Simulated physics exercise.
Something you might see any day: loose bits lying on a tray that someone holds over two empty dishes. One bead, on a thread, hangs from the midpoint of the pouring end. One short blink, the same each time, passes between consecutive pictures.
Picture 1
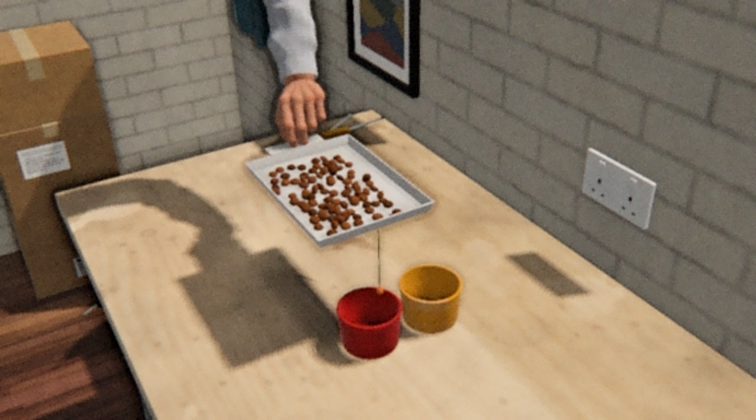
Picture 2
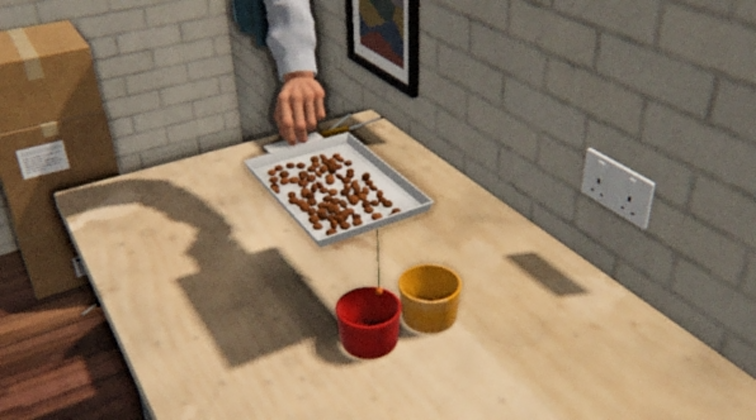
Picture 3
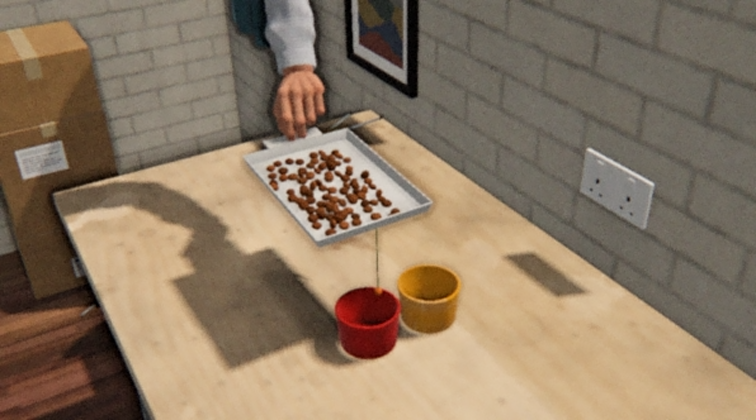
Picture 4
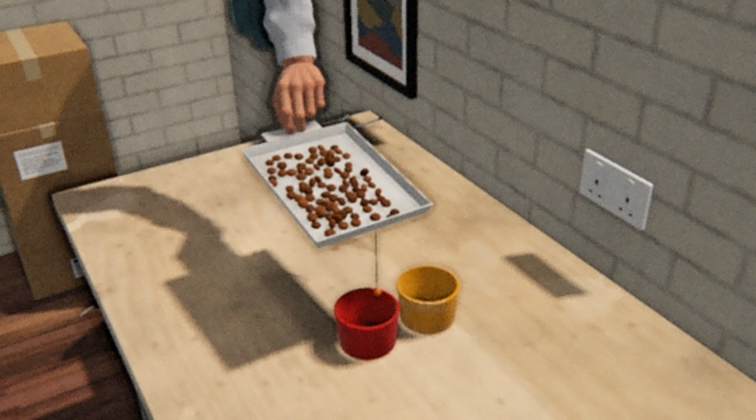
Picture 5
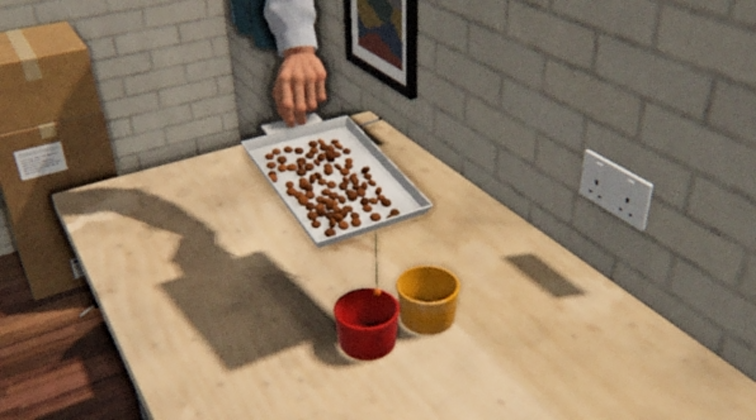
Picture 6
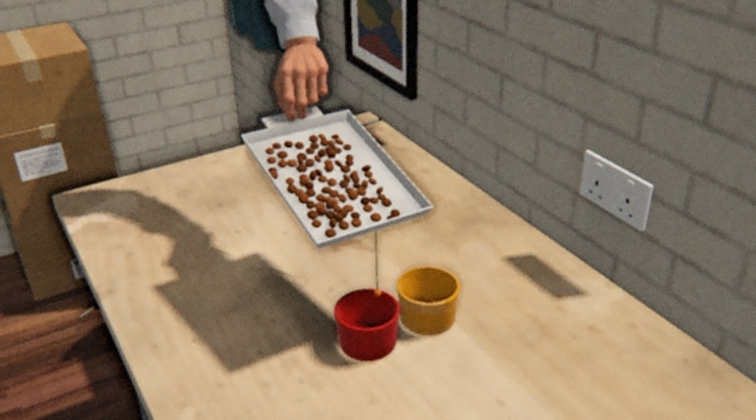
A hand held a white tray of brown kibble above a wooden table and slowly raised the back end, tilting the tray slightly toward the red and yellow dishes while the kibble stayed on it.
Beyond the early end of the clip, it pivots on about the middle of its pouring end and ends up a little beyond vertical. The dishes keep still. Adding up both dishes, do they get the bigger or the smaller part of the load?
They get the smaller part.
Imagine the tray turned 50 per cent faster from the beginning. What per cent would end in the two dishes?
Roughly 30 percent.
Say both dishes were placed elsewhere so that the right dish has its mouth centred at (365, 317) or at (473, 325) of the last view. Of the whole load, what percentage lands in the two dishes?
20 %, then 10 %.
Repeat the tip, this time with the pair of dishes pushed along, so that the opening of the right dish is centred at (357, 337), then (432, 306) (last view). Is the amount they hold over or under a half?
For the earlier try a smaller portion is kept, for the later one a larger portion.
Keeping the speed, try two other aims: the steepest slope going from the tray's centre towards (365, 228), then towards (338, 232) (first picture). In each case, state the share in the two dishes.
10 % and 20 %.
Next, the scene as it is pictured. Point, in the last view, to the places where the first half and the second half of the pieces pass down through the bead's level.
The opening part goes through (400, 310); what follows goes through (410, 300).
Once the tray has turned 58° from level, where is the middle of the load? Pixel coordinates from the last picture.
About (375, 201).
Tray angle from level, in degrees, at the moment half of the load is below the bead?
A tilt of roughly 90°.
Just after the last frame, tray tipped steeply; every one on the tray.
A moment on, tray tipped right over; about a tenth on the tray; about a tenth in the left dish; about a tenth in the right dish; roughly two thirds outside both; about a tenth in the air.
Further on, tray tipped past a quarter turn; about a tenth in the left dish; roughly a quarter in the right dish; roughly two thirds outside both.
When it is over, tray tipped past a quarter turn; about a tenth in the left dish; roughly a quarter in the right dish; roughly two thirds outside both.
